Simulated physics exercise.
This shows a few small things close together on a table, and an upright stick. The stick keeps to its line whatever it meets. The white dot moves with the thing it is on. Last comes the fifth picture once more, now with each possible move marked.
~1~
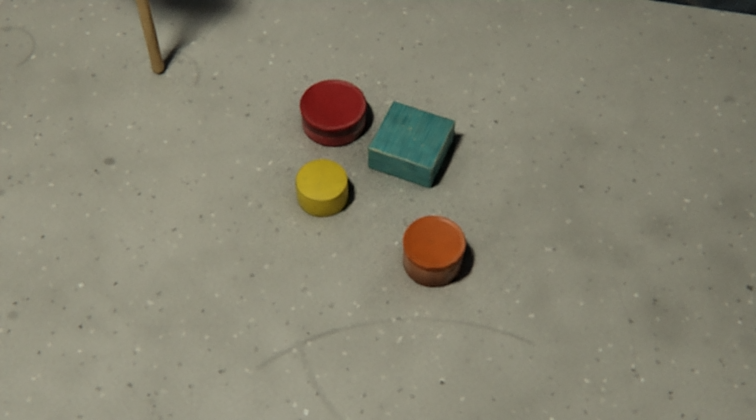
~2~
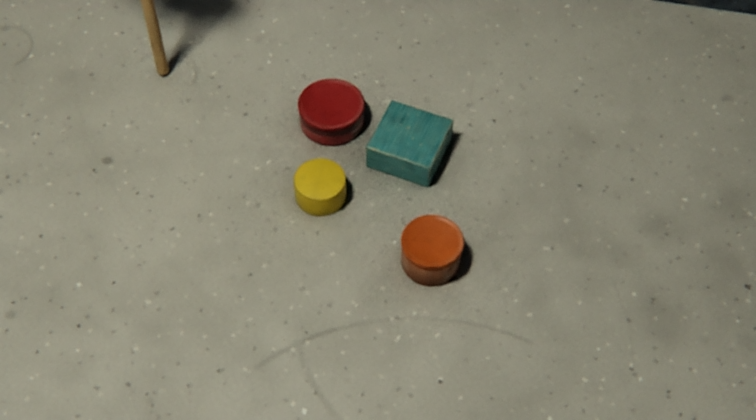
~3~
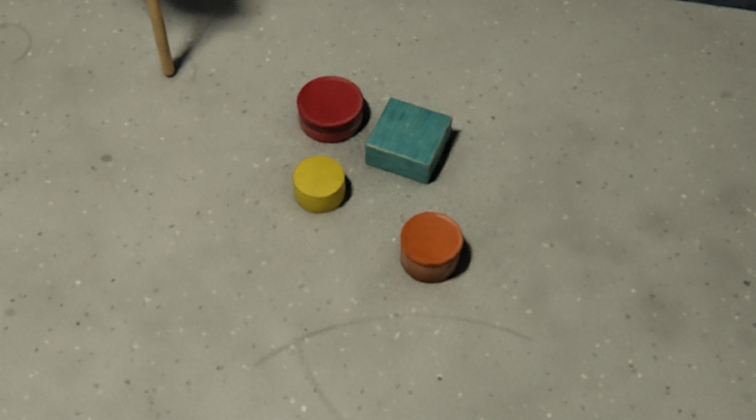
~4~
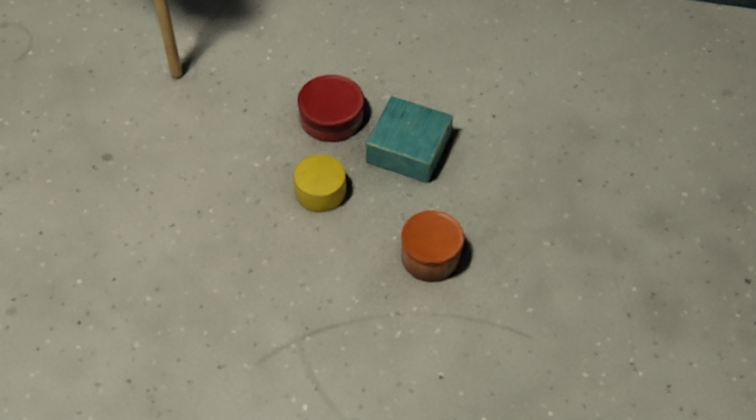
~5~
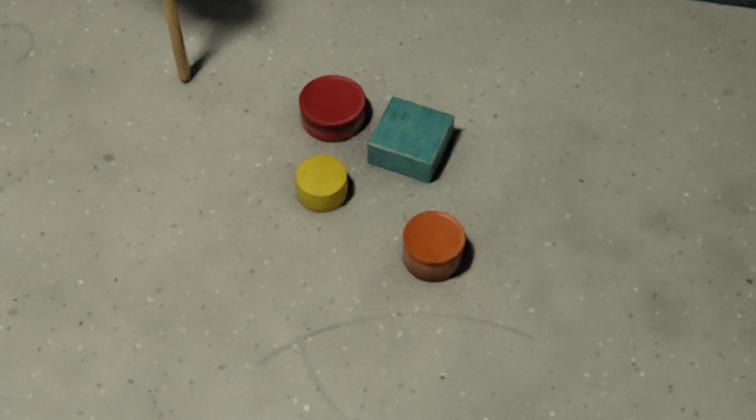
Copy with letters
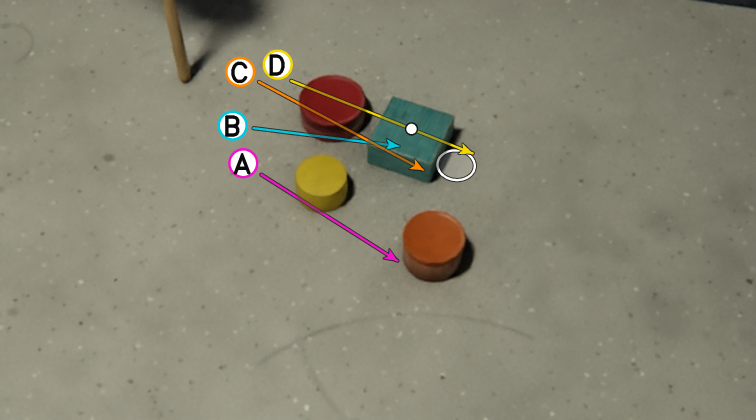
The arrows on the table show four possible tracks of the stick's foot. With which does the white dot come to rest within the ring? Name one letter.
With D the dot lies in the ring.
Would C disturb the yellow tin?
No.
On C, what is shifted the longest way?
It is the red jar.
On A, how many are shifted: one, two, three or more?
One.
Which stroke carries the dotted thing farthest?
C.
On the marked copy, A from (261, 174) to (397, 261); B from (254, 128) to (399, 146); C from (259, 82) to (424, 170); D from (291, 81) to (473, 153); the ring at (456, 165); the white dot at (411, 129).
Taking D. A third of the way, foot of the stick (355, 107); turquoise block (411, 140); red jar (345, 128).
Two thirds of the way, foot of the stick (420, 134); turquoise block (432, 160); red jar (345, 129).
When it is over, foot of the stick (473, 155); turquoise block (455, 177); red jar (345, 129); the dot on the turquoise block is in the ring.
As for the rest, A leaves the dotted thing at (411, 139); B leaves the dotted thing at (440, 143); C leaves the dotted thing at (534, 166).
